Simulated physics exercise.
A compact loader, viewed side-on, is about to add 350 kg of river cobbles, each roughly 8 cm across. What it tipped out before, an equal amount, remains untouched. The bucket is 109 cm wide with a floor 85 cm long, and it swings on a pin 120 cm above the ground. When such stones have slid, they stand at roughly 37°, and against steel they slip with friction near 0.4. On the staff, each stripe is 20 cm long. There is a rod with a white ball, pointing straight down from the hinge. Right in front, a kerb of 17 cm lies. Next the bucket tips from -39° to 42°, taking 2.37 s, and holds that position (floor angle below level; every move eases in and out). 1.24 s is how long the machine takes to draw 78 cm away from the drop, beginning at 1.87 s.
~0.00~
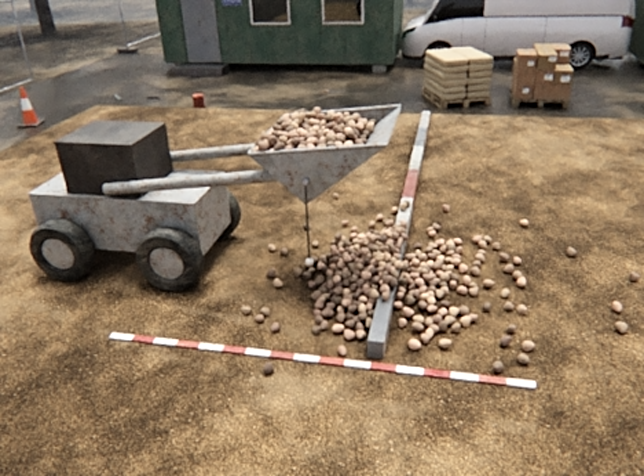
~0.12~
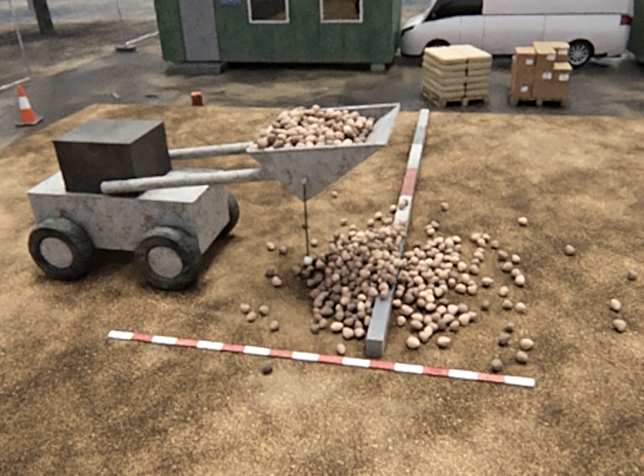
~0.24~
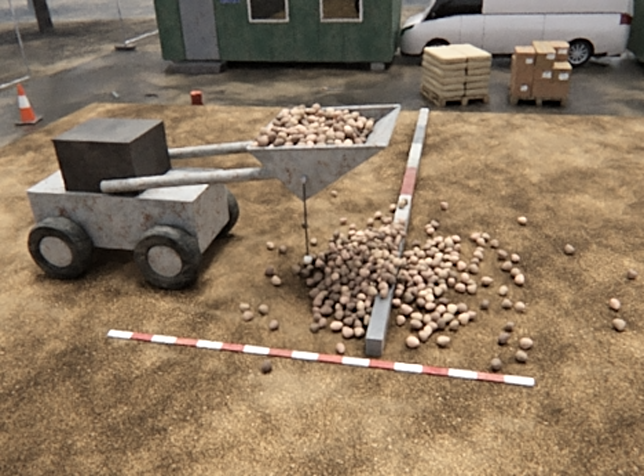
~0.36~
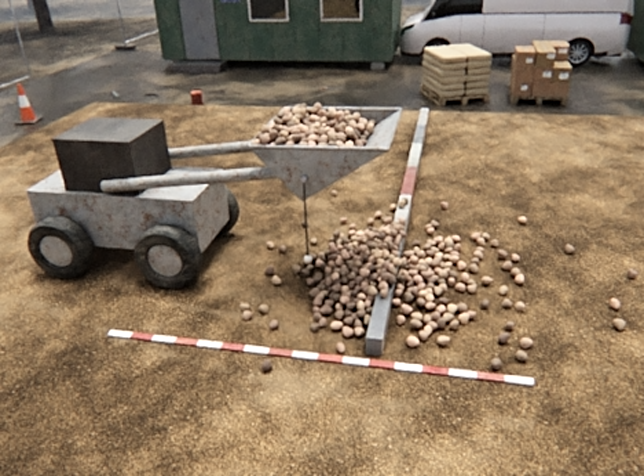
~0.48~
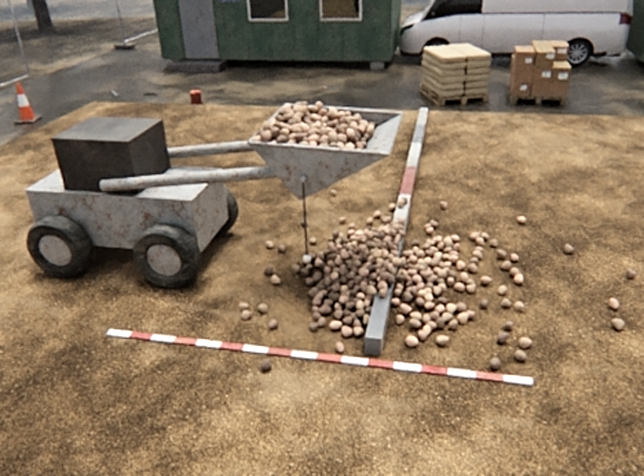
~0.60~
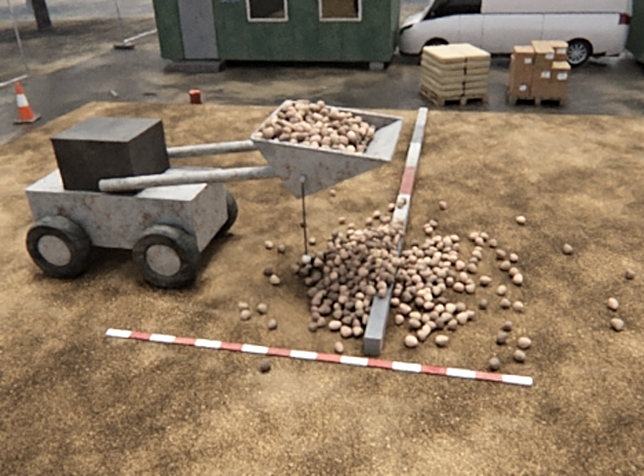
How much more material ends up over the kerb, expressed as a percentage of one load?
About 62 per cent of a load more.
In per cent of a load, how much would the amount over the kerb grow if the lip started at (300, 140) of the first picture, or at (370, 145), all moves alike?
First place: Roughly 0 %; second place: Roughly 45 %.
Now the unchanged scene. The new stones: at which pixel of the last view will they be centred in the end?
They settle centred around (409, 266).
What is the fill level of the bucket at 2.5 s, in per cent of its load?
About 0 per cent.
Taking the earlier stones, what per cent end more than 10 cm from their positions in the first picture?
Roughly 15 % of them.
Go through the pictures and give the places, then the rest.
The bucket is at -39°, its lip at (386, 145); the top of the load is at (313, 119). The earlier load is highest near (389, 253), 28 cm above ground level, 70 % on this side of the kerb, 31 % over the kerb, in the first picture.
Lip at (385, 144), floor tilted -38°, highest stones at (312, 117); the stones move at 0.0 m/s on average, in the second picture.
Lip at (386, 146), floor tilted -37°, highest stones at (302, 116); the stones move at 0.1 m/s on average, in the third picture.
The bucket is at -34°, its lip at (388, 149); the top of the load is at (298, 113); the stones move at 0.1 m/s on average, in the fourth picture.
The bucket is at -30°, its lip at (389, 154); the top of the load is at (296, 112); the stones move at 0.1 m/s on average, in the fifth picture.
The bucket is at -26°, its lip at (390, 161); the top of the load is at (295, 111); the stones move at 0.2 m/s on average, in the sixth picture.
After 1.8 s the floor is at 29°; in per cent of one load, 89 in the bucket, 78 on this side of the kerb, 33 over the kerb; the foremost stones are at (561, 277).
After 2.5 s the floor is at 42°; in per cent of one load, 0 in the bucket, 111 on this side of the kerb, 89 over the kerb; the foremost stones are at (561, 277).
After 3.6 s the floor is at 42°; in per cent of one load, 0 in the bucket, 108 on this side of the kerb, 93 over the kerb; the foremost stones are at (565, 263).
After 6.1 s the floor is at 42°; in per cent of one load, 0 in the bucket, 108 on this side of the kerb, 93 over the kerb; the foremost stones are at (565, 262). Net gain over the kerb, 62.
